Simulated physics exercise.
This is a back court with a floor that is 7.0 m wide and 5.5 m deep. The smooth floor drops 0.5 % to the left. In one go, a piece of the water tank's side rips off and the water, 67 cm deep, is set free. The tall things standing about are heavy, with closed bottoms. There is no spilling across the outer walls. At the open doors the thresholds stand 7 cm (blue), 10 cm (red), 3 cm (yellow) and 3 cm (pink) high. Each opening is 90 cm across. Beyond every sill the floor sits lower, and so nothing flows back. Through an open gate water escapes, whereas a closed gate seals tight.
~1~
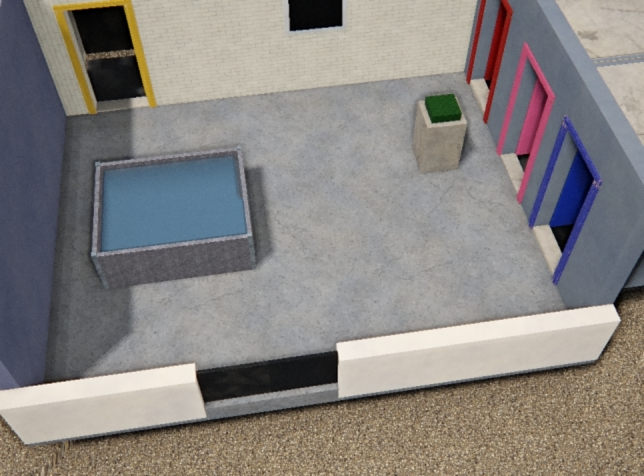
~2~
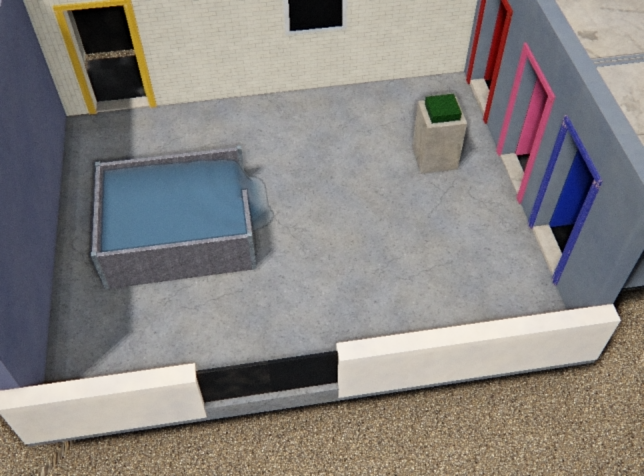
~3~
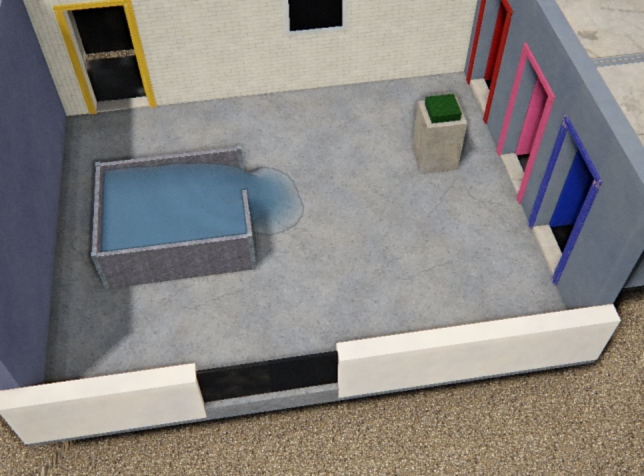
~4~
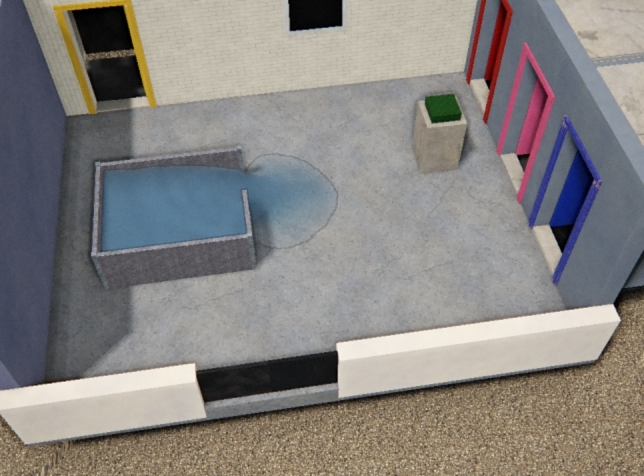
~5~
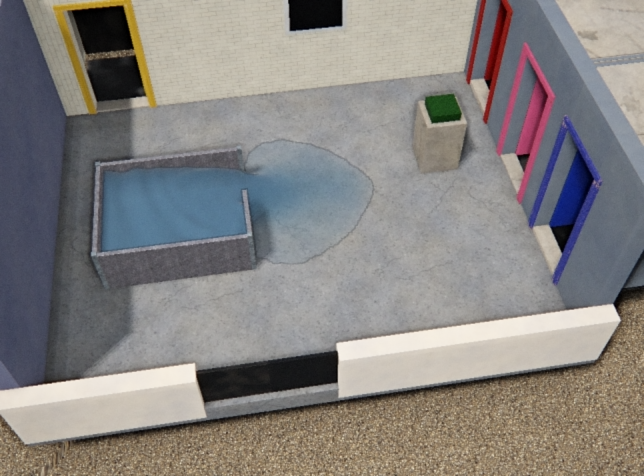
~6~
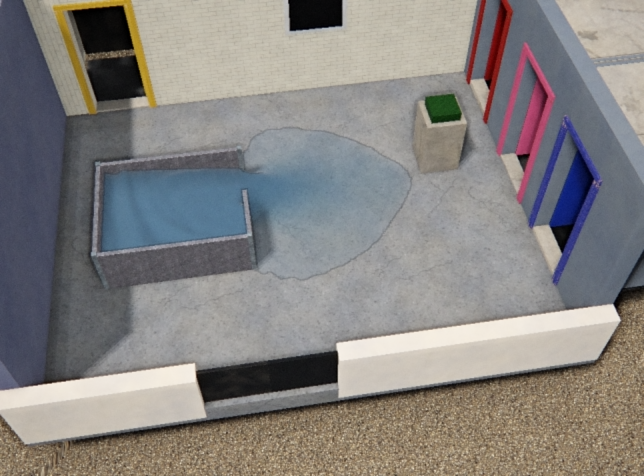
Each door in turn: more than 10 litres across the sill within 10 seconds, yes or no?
Answers: Blue door, yes; red door, yes; yellow door, no; pink door, yes.
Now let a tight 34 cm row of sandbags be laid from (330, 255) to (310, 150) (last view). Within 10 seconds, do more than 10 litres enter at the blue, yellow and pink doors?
With that change: Blue stays within, yellow exceeds it, pink stays within.
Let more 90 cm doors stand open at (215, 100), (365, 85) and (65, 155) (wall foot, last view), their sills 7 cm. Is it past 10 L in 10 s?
The first one doesn't reach it, the second one exceeds it, and the third one doesn't reach it.
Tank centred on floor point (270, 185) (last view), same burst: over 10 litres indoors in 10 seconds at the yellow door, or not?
Then, at yellow, it's within bounds.
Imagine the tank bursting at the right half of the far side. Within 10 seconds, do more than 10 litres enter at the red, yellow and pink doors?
In that case, red door: More than that, yellow door: More than that, pink door: More than that.
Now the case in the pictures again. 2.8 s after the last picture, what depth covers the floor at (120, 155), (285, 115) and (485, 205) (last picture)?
About 0, 1 and 5 cm respectively.
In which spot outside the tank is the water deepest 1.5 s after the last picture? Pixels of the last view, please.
Look around (460, 75).
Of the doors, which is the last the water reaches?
Result: Yellow door.
Then, 0.7 s after the last picture water covers 35 % of the floor and is deepest (37 cm) near (250, 201); blue door not reached, red door not reached, yellow door not reached, pink door 5 cm at the sill, 1 L in.
Then, 1.5 s after the last picture water covers 45 % of the floor and is deepest (40 cm) near (460, 75); blue door 14 cm at the sill, 1 L in, red door 13 cm at the sill, 1 L in, yellow door not reached, pink door 6 cm at the sill, 36 L in.
Then, 2.8 s after the last picture water covers 50 % of the floor and is deepest (22 cm) near (250, 201); blue door 11 cm at the sill, 27 L in, red door 17 cm at the sill, 35 L in, yellow door not reached, pink door 11 cm at the sill, 98 L in.
Then, 5.3 s after the last picture water covers 60 % of the floor and is deepest (18 cm) near (558, 339); blue door 8 cm at the sill, 49 L in, red door 12 cm at the sill, 66 L in, yellow door not reached, pink door 9 cm at the sill, 151 L in.
Then, 9.3 s after the last picture water covers 95 % of the floor and is deepest (10 cm) near (59, 386); blue door 6 cm at the sill, 56 L in, red door 5 cm at the sill, 69 L in, yellow door 2 cm at the sill, 0 L in, pink door 5 cm at the sill, 193 L in.
